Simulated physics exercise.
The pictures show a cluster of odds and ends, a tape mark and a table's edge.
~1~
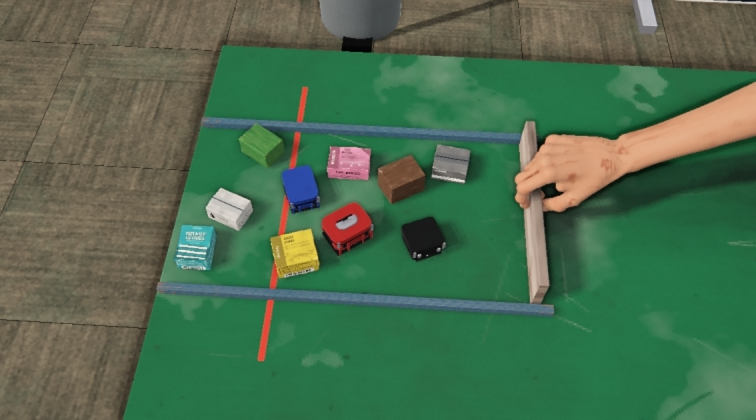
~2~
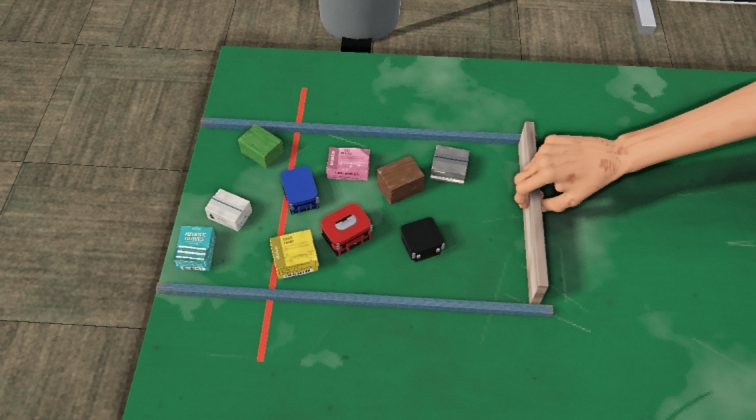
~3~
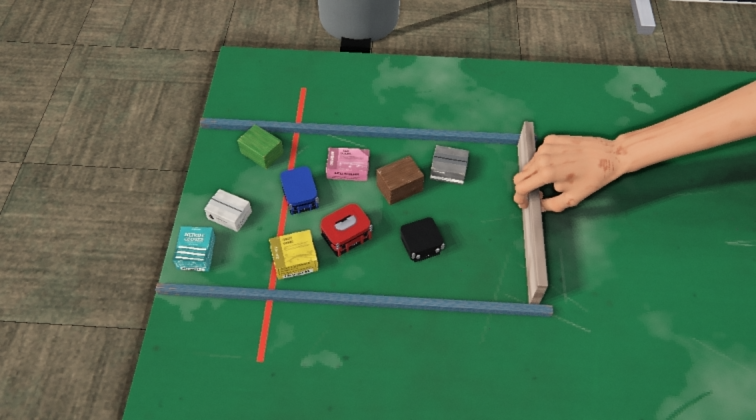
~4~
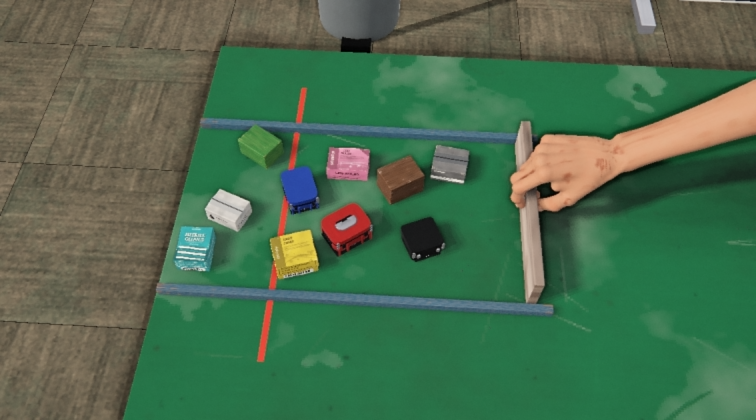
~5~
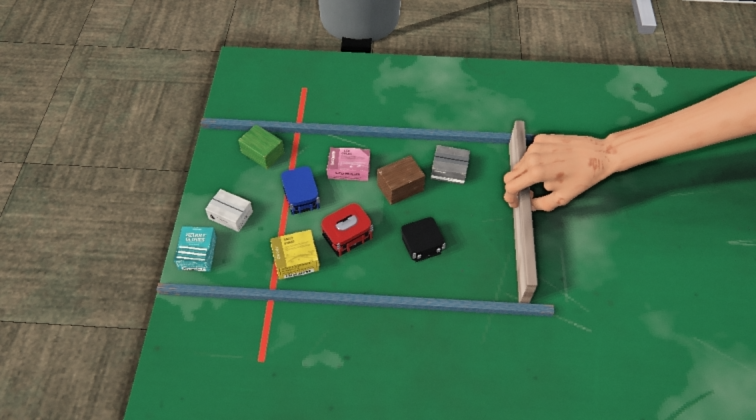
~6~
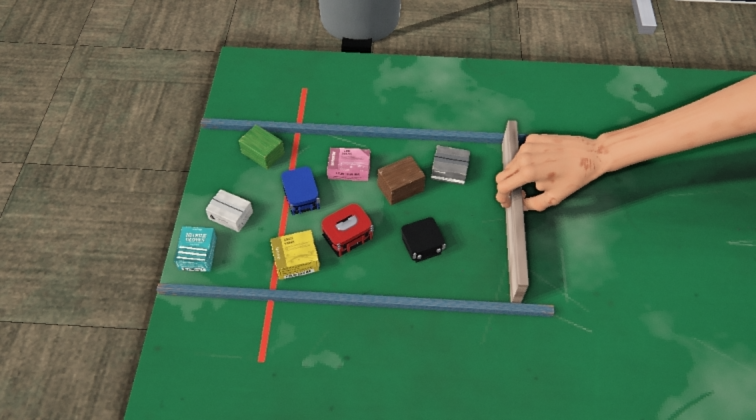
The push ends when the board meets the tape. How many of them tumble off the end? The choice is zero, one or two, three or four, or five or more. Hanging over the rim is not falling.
As it turns out, the number that fall off is zero.
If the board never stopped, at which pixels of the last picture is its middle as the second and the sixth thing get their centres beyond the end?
First at (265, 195), next at (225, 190).
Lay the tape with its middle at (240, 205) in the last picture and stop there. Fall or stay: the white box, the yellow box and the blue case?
The white box tumbles off; the yellow box does not fall; the blue case is kept.
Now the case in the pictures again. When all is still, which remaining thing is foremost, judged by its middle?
The green block.
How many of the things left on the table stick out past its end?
It comes to 2.
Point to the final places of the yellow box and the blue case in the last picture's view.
Near (252, 266) and (244, 184).
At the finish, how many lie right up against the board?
In contact: 4.
Soon after, none off yet; turquoise box at rest near (196, 249); white box at rest near (230, 211); green block at rest near (262, 147).
After that, none off yet; turquoise box at rest near (196, 249); white box displaced a little near (217, 205); green block displaced about its own width near (231, 142).
In the end, the number that fall off is zero.
